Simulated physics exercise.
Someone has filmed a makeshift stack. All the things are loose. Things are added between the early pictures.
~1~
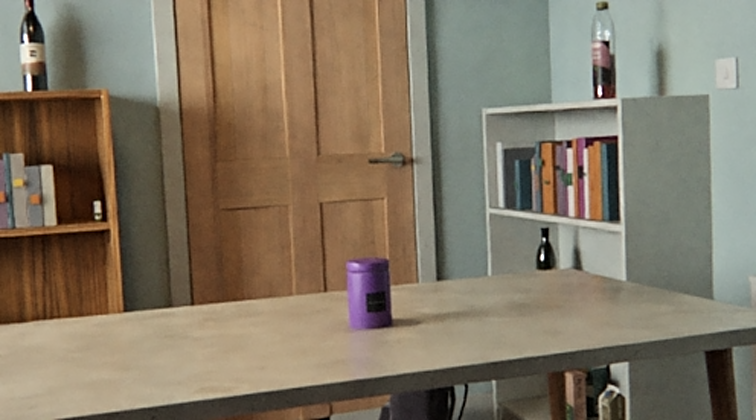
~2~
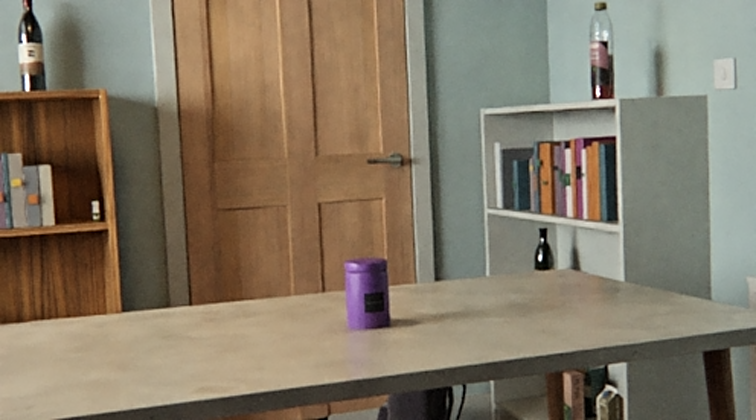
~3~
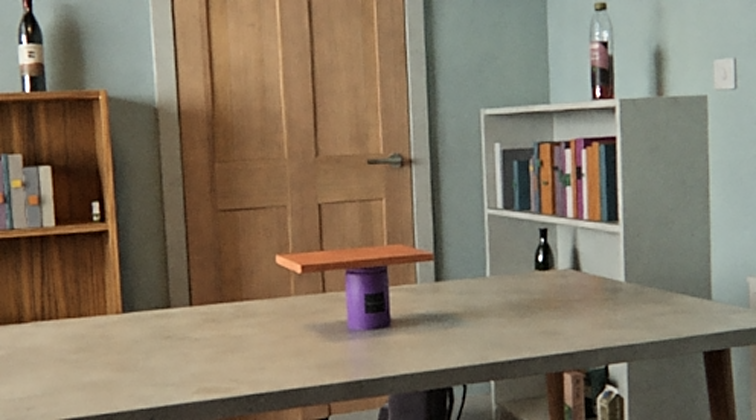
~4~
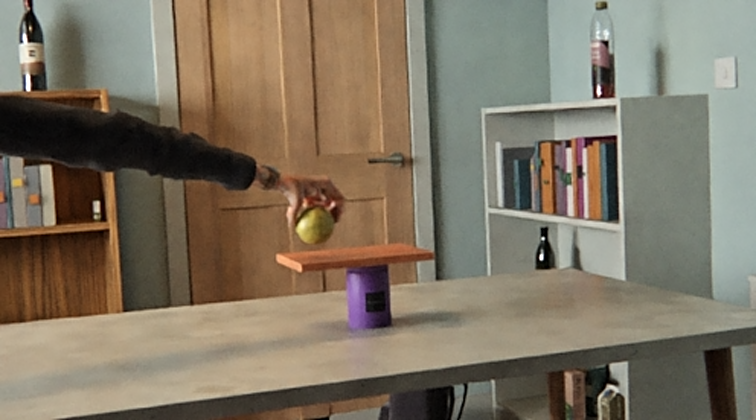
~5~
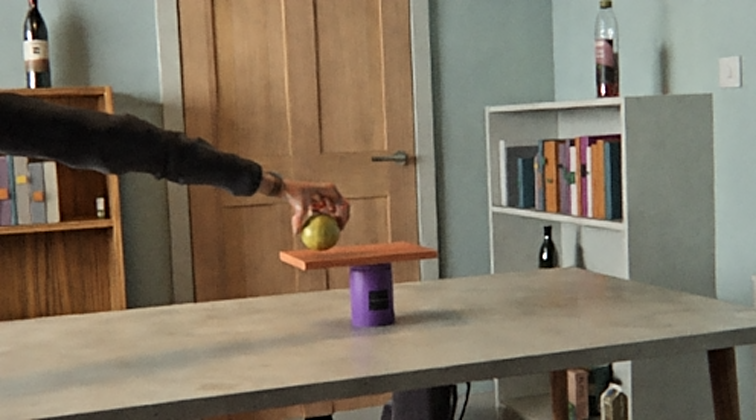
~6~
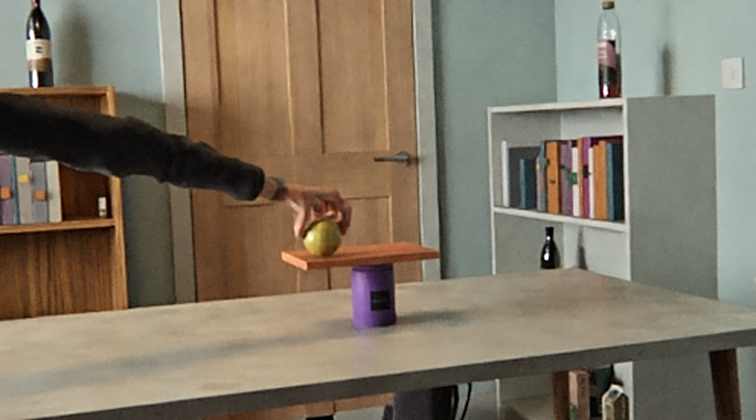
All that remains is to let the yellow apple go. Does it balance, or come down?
The stack gives way.
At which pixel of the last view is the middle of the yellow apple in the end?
At about (266, 322).
Then, 0.40 s on from there, yellow apple now fallen; orange board turned 46° from how it was put.
Then, 0.50 s on from there, orange board turned 65° from how it was put.
Then, 1.00 s on from there, orange board now fallen.
In the end, fallen, orange board and yellow apple; purple jar unmoved. At the end, from the last picture's camera, yellow apple near (266, 322). The stack loses its balance.
